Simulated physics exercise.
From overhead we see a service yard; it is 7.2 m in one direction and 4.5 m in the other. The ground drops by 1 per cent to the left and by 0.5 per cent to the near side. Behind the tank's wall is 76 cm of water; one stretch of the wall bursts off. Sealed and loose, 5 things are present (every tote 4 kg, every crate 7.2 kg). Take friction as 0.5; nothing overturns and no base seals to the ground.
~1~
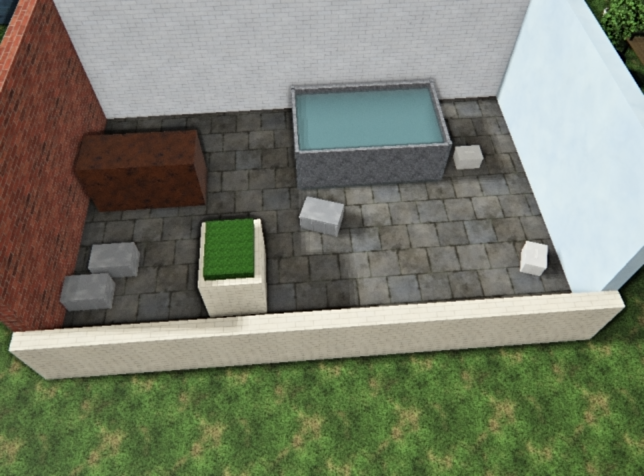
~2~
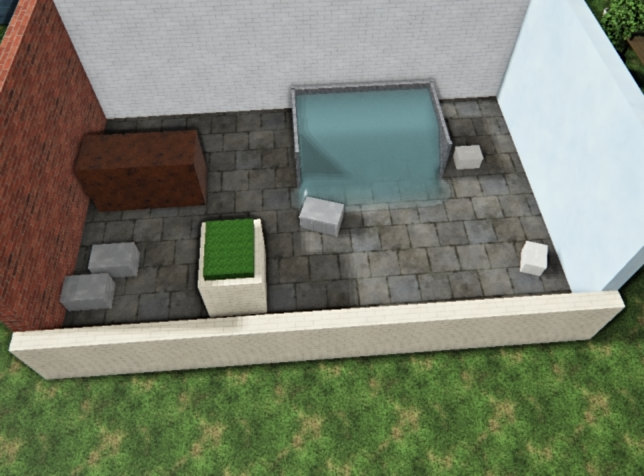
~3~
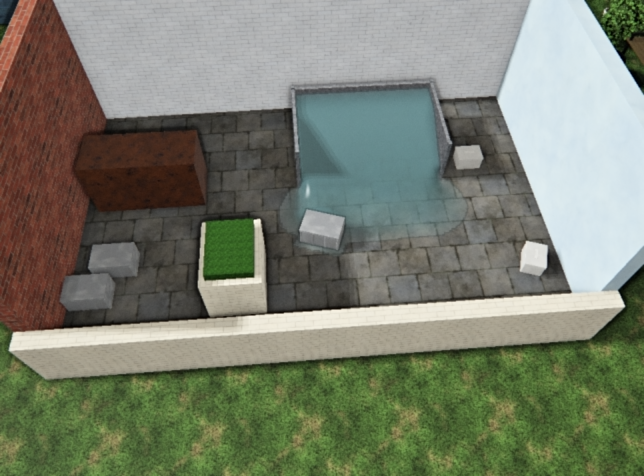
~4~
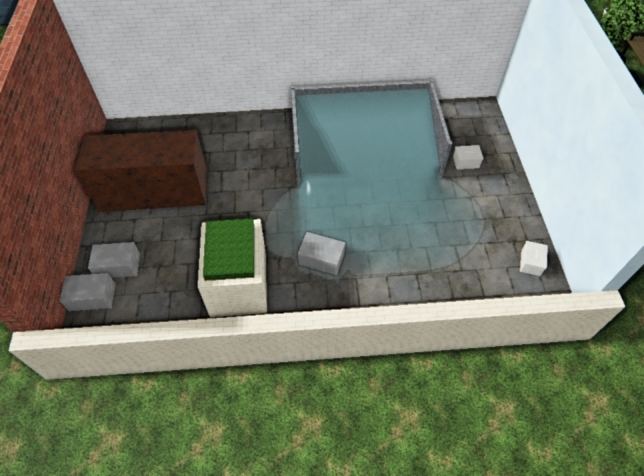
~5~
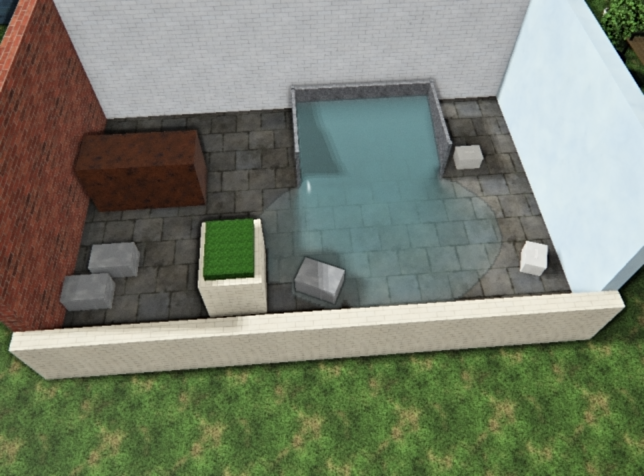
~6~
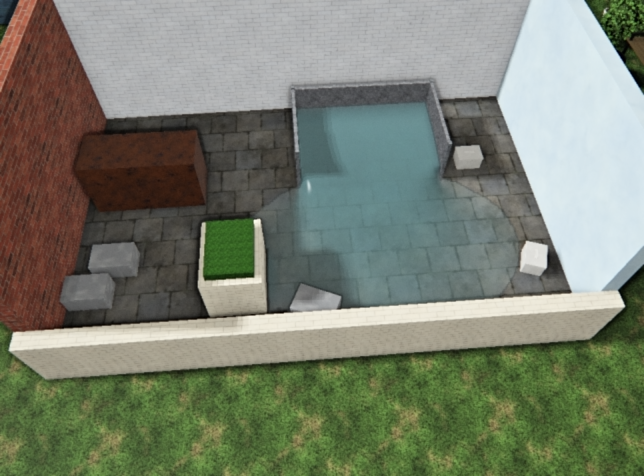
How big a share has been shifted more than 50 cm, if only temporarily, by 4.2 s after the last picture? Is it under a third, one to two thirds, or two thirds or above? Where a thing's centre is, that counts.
We'll see a large share moved that far, two thirds or beyond.
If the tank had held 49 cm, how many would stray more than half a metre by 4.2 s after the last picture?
In that case 5 of them.
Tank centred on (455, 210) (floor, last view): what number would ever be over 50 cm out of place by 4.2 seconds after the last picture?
Then 4.
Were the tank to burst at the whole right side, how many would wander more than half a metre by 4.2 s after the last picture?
Count: 2.
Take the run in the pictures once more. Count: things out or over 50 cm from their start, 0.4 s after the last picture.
By my reckoning, 1.
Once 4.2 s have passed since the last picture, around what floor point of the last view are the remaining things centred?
The average lands around (283, 197).
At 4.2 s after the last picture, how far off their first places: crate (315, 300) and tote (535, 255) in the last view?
Going in order, that's 200 cm for one and 350 cm for the other.
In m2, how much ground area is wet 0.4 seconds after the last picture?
My estimate is roughly 14 m2.
Then, 0.4 s after the last picture 1 of 5 are over 50 cm from their spots; 1 afloat.
Then, 1.5 s after the last picture 1 of 5 are over 50 cm from their spots; 2 afloat.
Then, 2.8 s after the last picture 5 of 5 are over 50 cm from their spots; 4 afloat.
Then, 4.2 s after the last picture 5 of 5 are over 50 cm from their spots, and 5 have been at some point; 5 afloat.
